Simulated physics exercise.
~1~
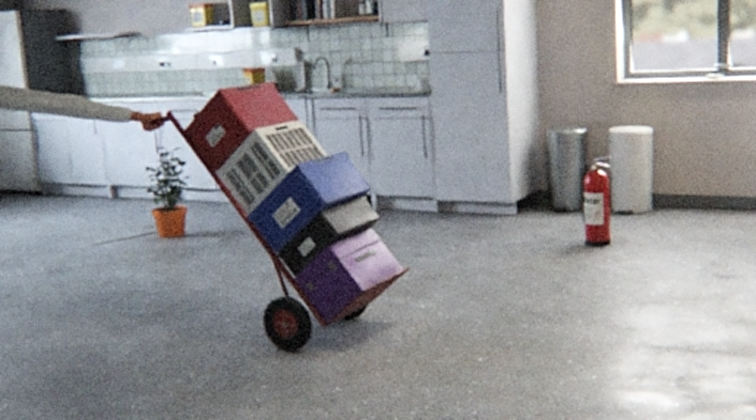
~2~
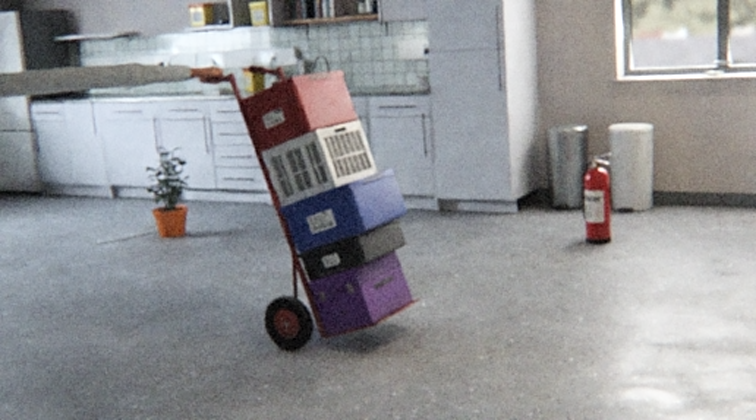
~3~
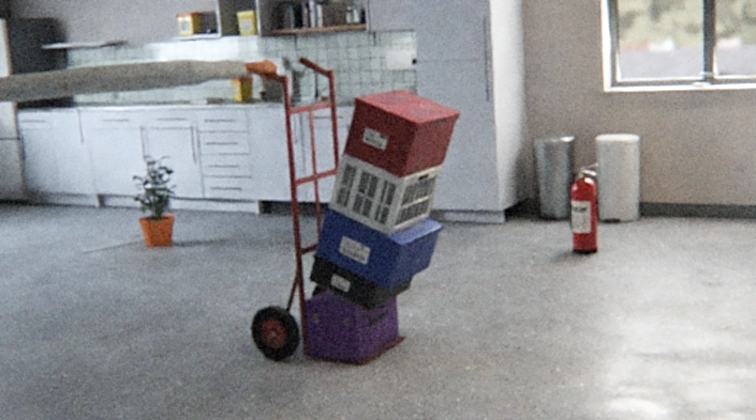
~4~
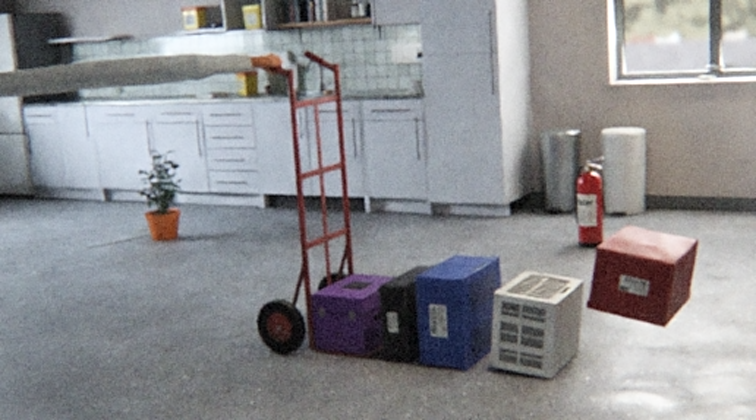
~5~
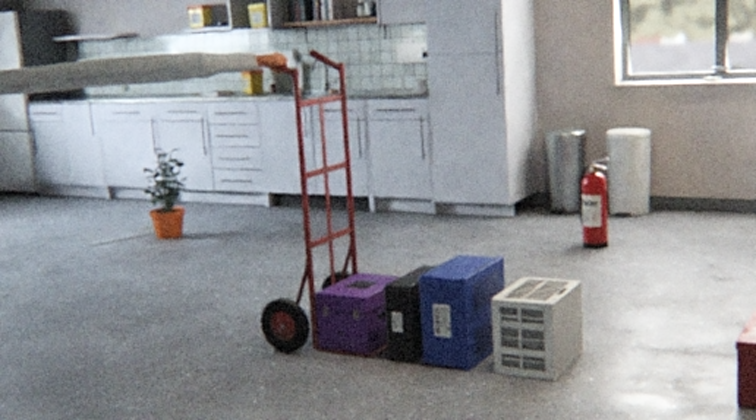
At first, an arm reaching in from the left holds a red hand truck tilted back in a kitchen, with a red tote, a white crate, a blue tote, a black tote and a purple toolbox stacked on it. The arm swings the truck up toward upright, carrying the load to the right. As the truck comes upright, the upper pieces lean away from its frame. They topple to the right and drop to the floor, the red tote travelling farthest. Finally, the truck stands upright, still held, with the purple toolbox at its base, the black, blue and white pieces in a row beside it, and the red tote partly out of view at the right edge.
